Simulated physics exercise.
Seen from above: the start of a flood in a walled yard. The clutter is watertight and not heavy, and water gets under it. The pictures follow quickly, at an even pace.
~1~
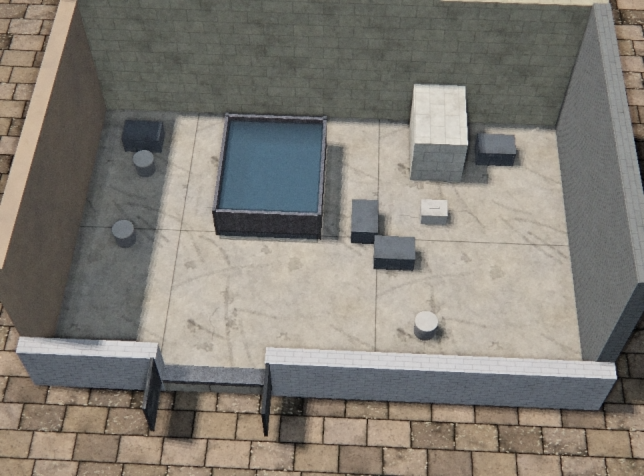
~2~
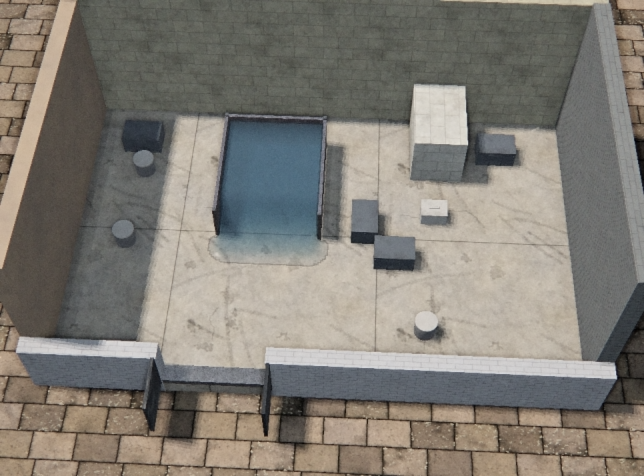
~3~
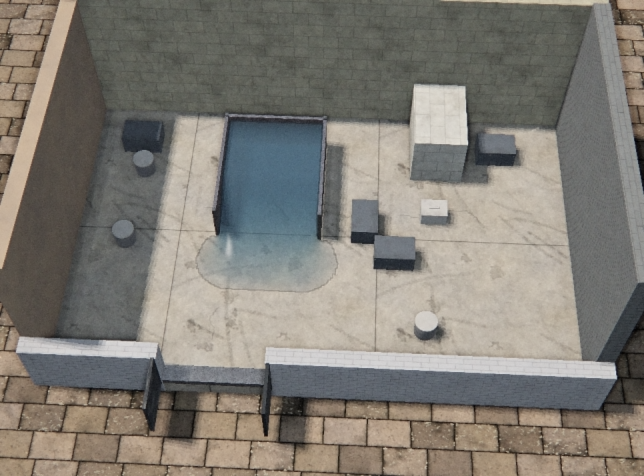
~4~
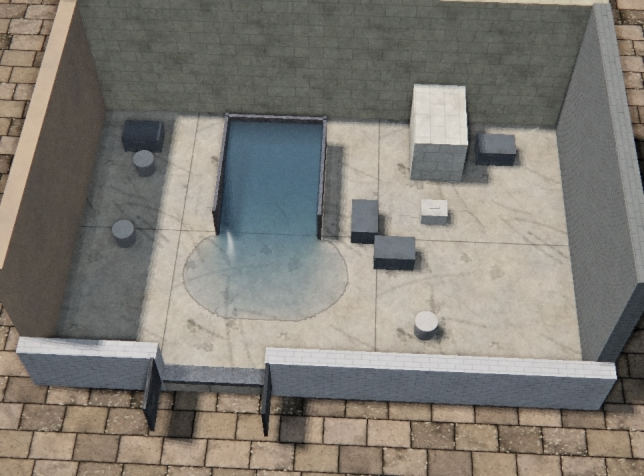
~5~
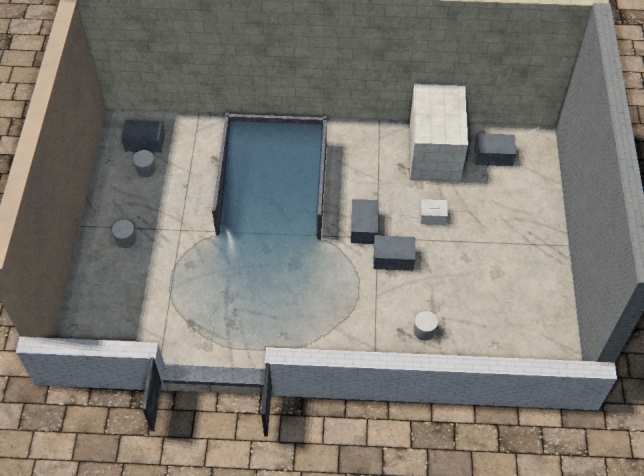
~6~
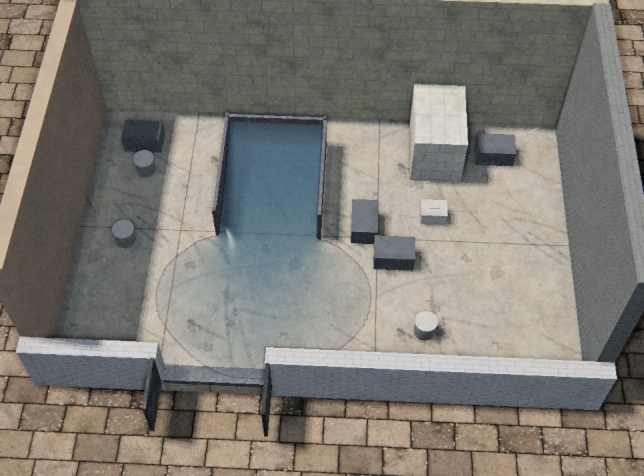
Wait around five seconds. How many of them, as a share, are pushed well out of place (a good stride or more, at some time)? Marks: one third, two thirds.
That comes to under a third.
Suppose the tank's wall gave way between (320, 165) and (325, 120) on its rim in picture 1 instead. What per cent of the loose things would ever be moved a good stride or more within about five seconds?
I make it 50 per cent.
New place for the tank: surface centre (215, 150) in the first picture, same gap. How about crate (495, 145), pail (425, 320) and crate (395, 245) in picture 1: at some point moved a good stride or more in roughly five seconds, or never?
One after the other: Short of that, pushed that far, never so far.
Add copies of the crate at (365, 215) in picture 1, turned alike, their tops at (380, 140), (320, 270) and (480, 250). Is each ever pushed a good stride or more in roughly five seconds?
In that order: Less than that, shifted that much, less than that.
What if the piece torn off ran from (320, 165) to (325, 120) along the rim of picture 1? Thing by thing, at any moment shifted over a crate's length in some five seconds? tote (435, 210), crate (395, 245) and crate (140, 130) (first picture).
In turn: Swept aside, pushed that far, pushed that far.
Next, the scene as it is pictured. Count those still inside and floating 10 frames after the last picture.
It comes to 0.
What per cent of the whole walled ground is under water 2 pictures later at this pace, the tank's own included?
I make it 30 per cent.
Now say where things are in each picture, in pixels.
A pail at (143, 158) rests on the ground; a crate at (497, 144) rests on the ground; 0 of 8 have shifted, in the first picture.
A pail at (143, 158) rests on the ground; a crate at (497, 144), on the bottom; 0 of 8 have shifted, in the second picture.
A pail at (143, 158), on the bottom; a crate at (497, 144) rests on the ground; 0 of 8 have shifted, in the third picture.
A pail at (143, 158) rests on the ground; a crate at (497, 144) rests on the ground; 0 of 8 have shifted, in the fourth picture.
A pail at (143, 158) rests on the ground; a crate at (497, 144), on the bottom; 0 of 8 have shifted, in the fifth picture.
A pail at (143, 158) rests on the ground; a crate at (497, 144), on the bottom; 0 of 8 have shifted, in the sixth picture.
A moment on, 0 of 8 are well off their spots; 0 afloat.
Next, 0 of 8 are well off their spots; 0 afloat.
Later, 1 of 8 are well off their spots; 0 afloat.
In the end, 1 of 8 are well off their spots, and 1 have been at some point; 0 afloat.
